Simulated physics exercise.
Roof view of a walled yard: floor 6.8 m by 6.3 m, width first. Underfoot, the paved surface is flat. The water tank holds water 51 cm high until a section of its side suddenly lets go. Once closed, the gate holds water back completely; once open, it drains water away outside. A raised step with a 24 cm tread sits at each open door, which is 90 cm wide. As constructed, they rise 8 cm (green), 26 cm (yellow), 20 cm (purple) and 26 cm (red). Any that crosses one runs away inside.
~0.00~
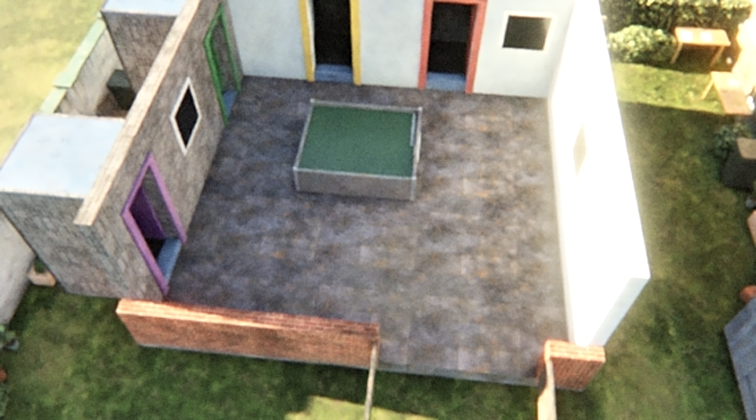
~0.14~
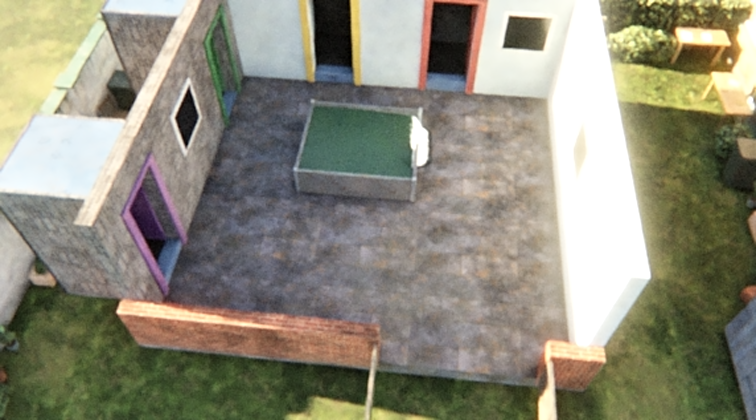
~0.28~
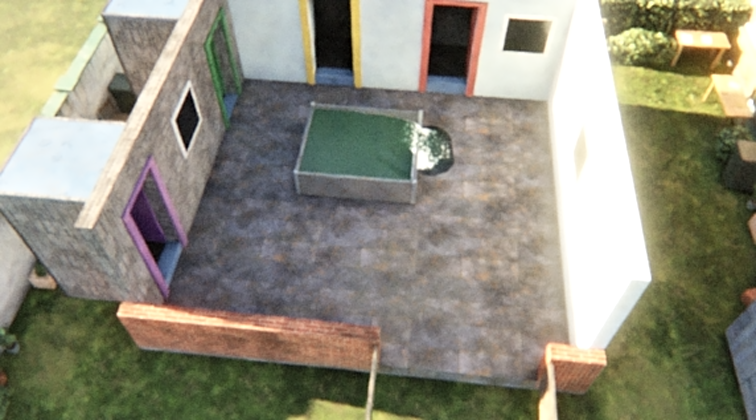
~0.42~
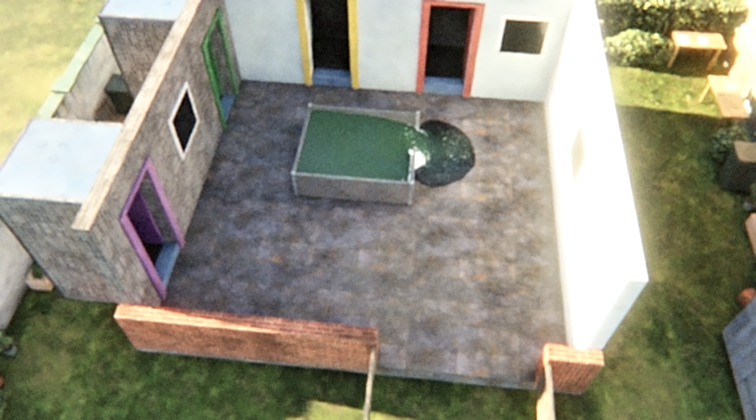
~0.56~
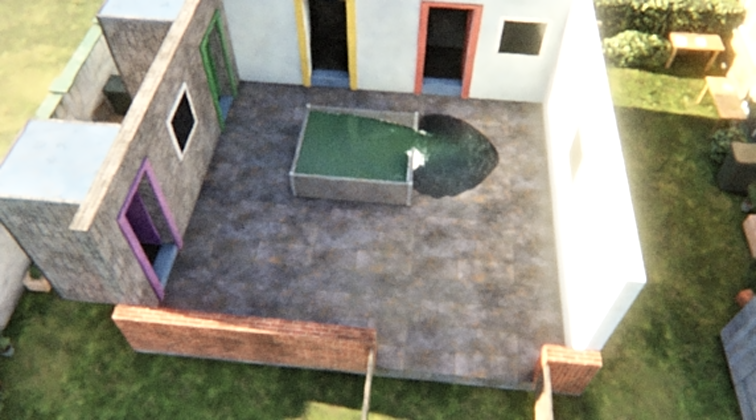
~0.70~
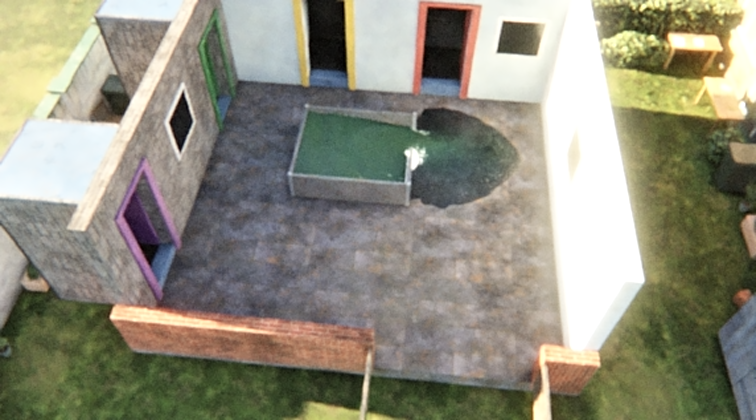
Water pouring from the right end of a green-filled tank, spreading rightward in a dark, widening patch across a walled paved yard.
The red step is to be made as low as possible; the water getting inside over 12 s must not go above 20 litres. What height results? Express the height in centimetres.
It would have to be roughly 7.5 cm high.
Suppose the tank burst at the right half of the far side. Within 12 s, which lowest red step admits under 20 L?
It should stand roughly 20 cm high.
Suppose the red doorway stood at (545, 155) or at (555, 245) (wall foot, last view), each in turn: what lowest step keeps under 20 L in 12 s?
Roughly 18 cm for the first and 5.5 cm for the second.
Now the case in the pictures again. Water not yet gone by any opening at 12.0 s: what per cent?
Remaining share: Around 76 %.
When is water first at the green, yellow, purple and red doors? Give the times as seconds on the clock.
Green 7.0 s, yellow 5.0 s, purple not in the 12 s, red 1.3 s.
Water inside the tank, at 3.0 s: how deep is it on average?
Mean depth: Approx. 28 cm.
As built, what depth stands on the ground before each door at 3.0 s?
At the green door the depth is 0 cm, at yellow 0 cm, at purple 0 cm and at red 5 cm.
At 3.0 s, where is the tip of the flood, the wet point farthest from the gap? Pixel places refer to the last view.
(556, 340).
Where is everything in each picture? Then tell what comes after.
The first picture shows still water, 51 cm deep, in the water tank at (360, 141); the red door at (450, 54) is dry.
In the second picture, the front is at (427, 161), 0.3 m from the gap at (416, 142); 0.1 m2 of floor is wet, 51 cm left at the back.
In the third picture, the gap is at (417, 145), the front 0.7 m out at (449, 163); the back of the water tank holds 51 cm.
In the fourth picture, the gap is at (414, 146), the front 1.2 m out at (470, 163); the back of the water tank holds 51 cm.
In the fifth picture, water pours out at (412, 147) and has run 1.7 m, to (495, 160); about 4 cm deep outside, 51 cm at the back.
In the sixth picture, the gap is at (411, 147), the front 2.2 m out at (517, 160); the back of the water tank holds 51 cm; 0.8 m in a straight line remain to the red door at (444, 59).
After 1.4 s water covers 20 % of the floor, deepest (29 cm) near (417, 146); 2 cm at the red door, 0 litres in over its 26 cm step.
After 3.0 s water covers 25 % of the floor, deepest (24 cm) near (541, 162); 5 cm at the red door, 0 litres in over its 26 cm step.
After 12.0 s water covers 80 % of the floor, deepest (7 cm) near (537, 125); 5 cm at the red door, 0 litres in over its 26 cm step.
At the red door as built, the water arrived by 1.3 s and peaked near 11 cm at 5.2 s.
With a step of 6.5 cm, 35 litres would have come in within the 12 s; with 9 cm, 9 litres. So under 20 litres takes about 7.5 cm.
